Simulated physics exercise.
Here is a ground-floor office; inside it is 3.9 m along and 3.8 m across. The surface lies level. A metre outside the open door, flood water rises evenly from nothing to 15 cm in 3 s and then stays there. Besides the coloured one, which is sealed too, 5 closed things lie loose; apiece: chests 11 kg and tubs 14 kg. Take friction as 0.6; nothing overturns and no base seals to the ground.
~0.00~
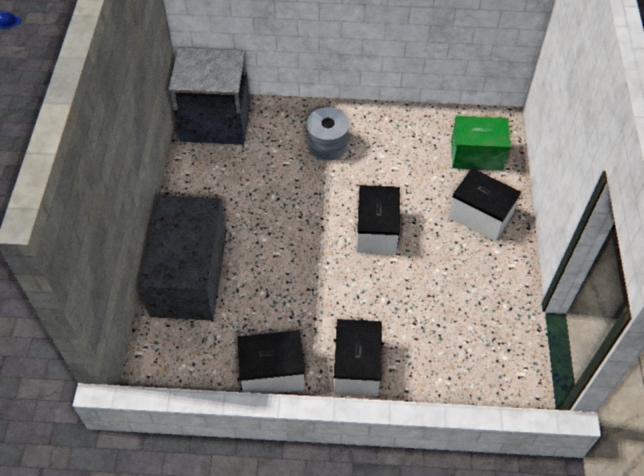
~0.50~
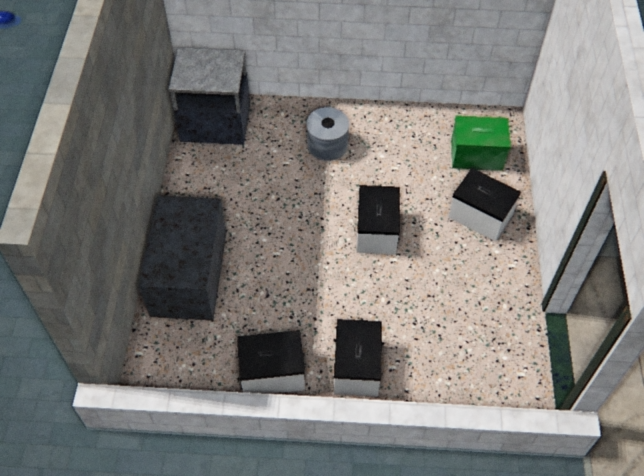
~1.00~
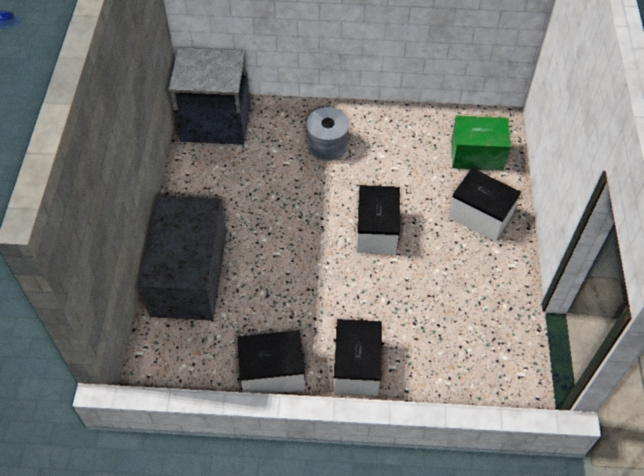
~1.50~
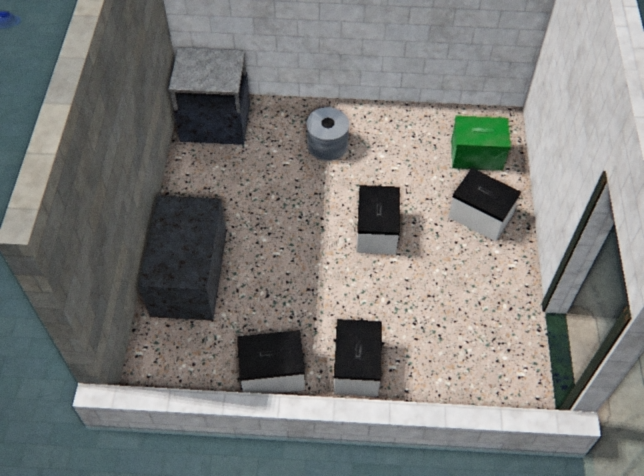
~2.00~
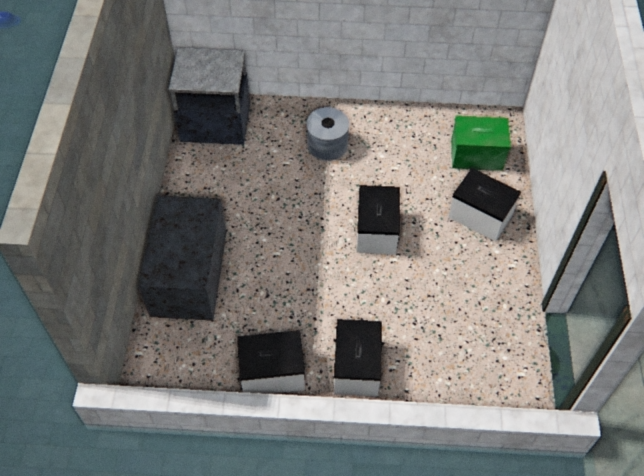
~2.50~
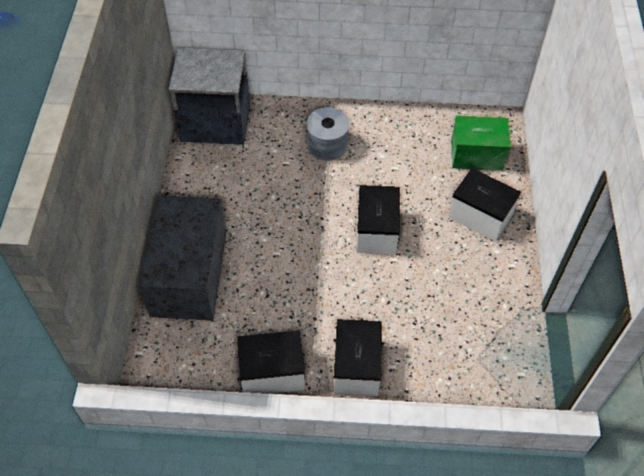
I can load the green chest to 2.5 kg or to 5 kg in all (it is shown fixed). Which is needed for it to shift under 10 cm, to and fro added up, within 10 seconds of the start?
For it, the smaller load will do.
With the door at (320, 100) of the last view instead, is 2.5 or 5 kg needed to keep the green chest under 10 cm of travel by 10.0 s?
In that case neither weight holds it.
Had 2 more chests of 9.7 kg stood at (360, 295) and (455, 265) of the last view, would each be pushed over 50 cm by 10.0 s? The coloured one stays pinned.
In turn: More, less.
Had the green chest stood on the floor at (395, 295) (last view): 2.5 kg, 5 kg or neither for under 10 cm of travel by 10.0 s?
Neither is enough.
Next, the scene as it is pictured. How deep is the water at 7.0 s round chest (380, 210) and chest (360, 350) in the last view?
Roughly 3 and 7 cm.
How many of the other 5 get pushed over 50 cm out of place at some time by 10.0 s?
2 of them.
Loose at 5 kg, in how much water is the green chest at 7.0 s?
About 1 cm.
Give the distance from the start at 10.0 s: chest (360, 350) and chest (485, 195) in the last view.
In turn: 250 cm, 0 cm.
After 3.5 s the green chest would be 0 cm from its start with 2.5 kg and 0 cm from its start with 5 kg; 0 cm of water round it then.
After 4.5 s the green chest would be 0 cm from its start with 2.5 kg and 0 cm from its start with 5 kg; 0 cm of water round it then.
After 7.0 s the green chest would be 0 cm from its start with 2.5 kg and 0 cm from its start with 5 kg; 1 cm of water round it then.
After 10.0 s the green chest would be 0 cm from its start with 2.5 kg and 0 cm from its start with 5 kg; 1 cm of water round it then.
